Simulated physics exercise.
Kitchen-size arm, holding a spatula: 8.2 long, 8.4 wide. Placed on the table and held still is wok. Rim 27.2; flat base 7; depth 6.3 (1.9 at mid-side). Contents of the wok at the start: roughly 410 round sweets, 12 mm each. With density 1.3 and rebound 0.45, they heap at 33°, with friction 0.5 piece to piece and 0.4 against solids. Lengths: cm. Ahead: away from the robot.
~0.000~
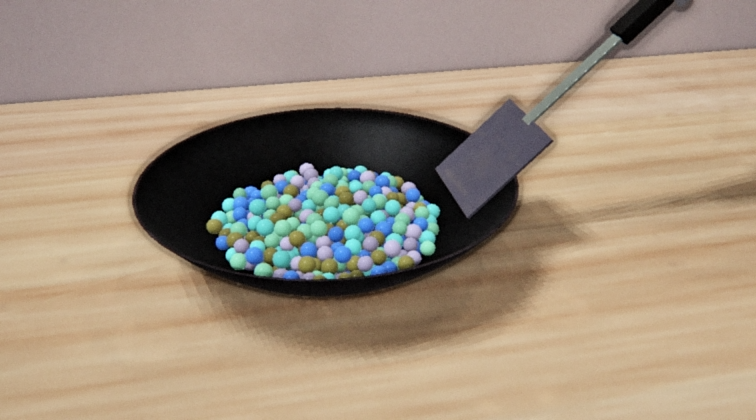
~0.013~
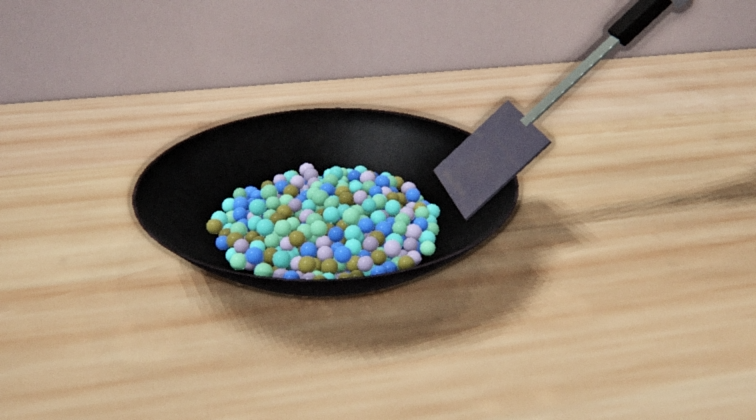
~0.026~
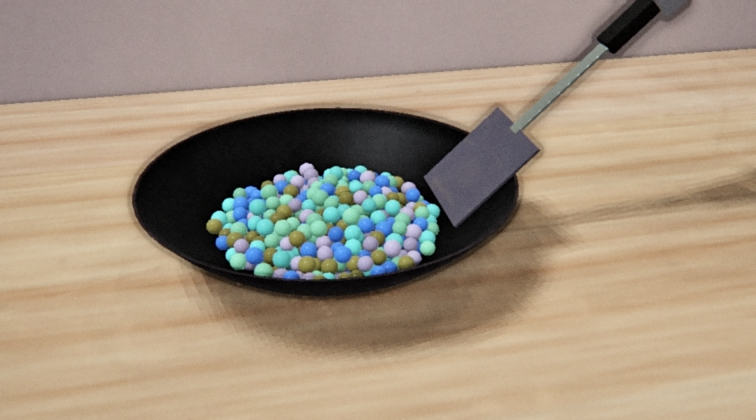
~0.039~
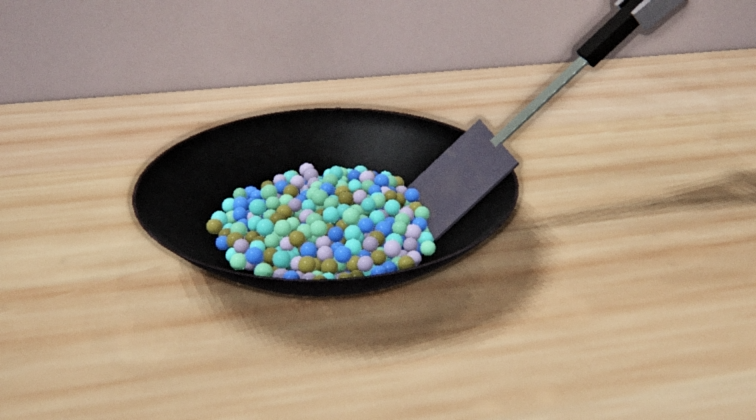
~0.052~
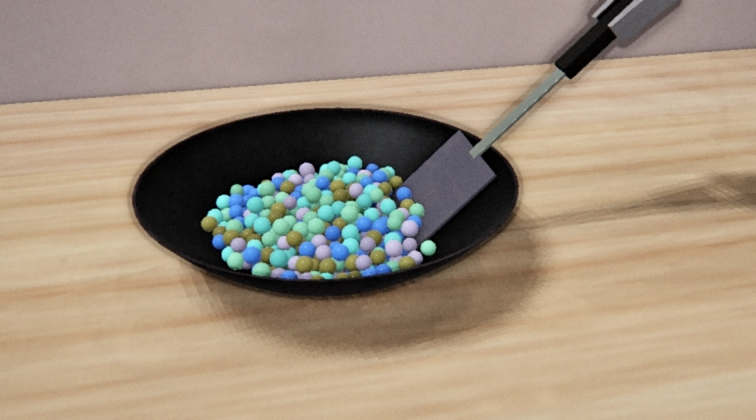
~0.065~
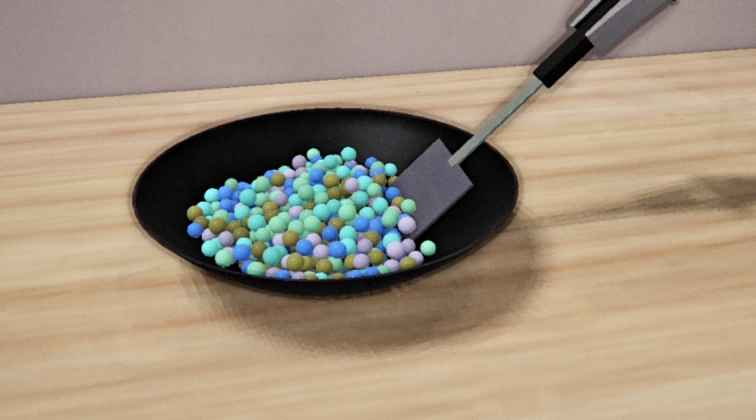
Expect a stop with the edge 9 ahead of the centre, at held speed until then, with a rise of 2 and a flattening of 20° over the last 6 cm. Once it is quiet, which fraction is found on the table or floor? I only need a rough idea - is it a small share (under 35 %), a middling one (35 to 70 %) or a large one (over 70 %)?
A middling one, 35 to 70 %.
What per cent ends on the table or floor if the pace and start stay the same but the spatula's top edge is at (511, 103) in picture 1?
Near 55 in a hundred.
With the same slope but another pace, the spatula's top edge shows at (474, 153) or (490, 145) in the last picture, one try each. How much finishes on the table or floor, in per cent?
Try one roughly 50 per cent; try two roughly 35 per cent.
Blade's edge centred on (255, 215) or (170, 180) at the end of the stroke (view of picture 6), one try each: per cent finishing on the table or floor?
First try about 25 percent, second about 60 percent.
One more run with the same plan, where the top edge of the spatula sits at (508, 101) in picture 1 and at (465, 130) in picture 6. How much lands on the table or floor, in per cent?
Around 40 per cent finishes there.
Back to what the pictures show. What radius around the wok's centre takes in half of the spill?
I reckon close to 36 centimetres.
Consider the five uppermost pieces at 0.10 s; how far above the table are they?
Height: Some 7 cm.
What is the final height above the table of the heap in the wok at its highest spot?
About 5.0 centimetres.
By 0.10 s, sloping 43°, highest piece 7 above the table; 414 in the wok.
By 0.13 s, sloping 38°, highest piece 10 above the table; 408 in the wok, 6 on the blade or in flight.
By 0.34 s, sloping 23°, highest piece 13 above the table; 181 in the wok, 91 on the table or floor, 142 on the blade or in flight.
By 1.39 s, sloping 23°, highest piece 4 above the table; 233 on the table or floor, 181 in the wok.
Final count, 233 on the table or floor, 181 in the wok. That is 56 % on the table or floor.
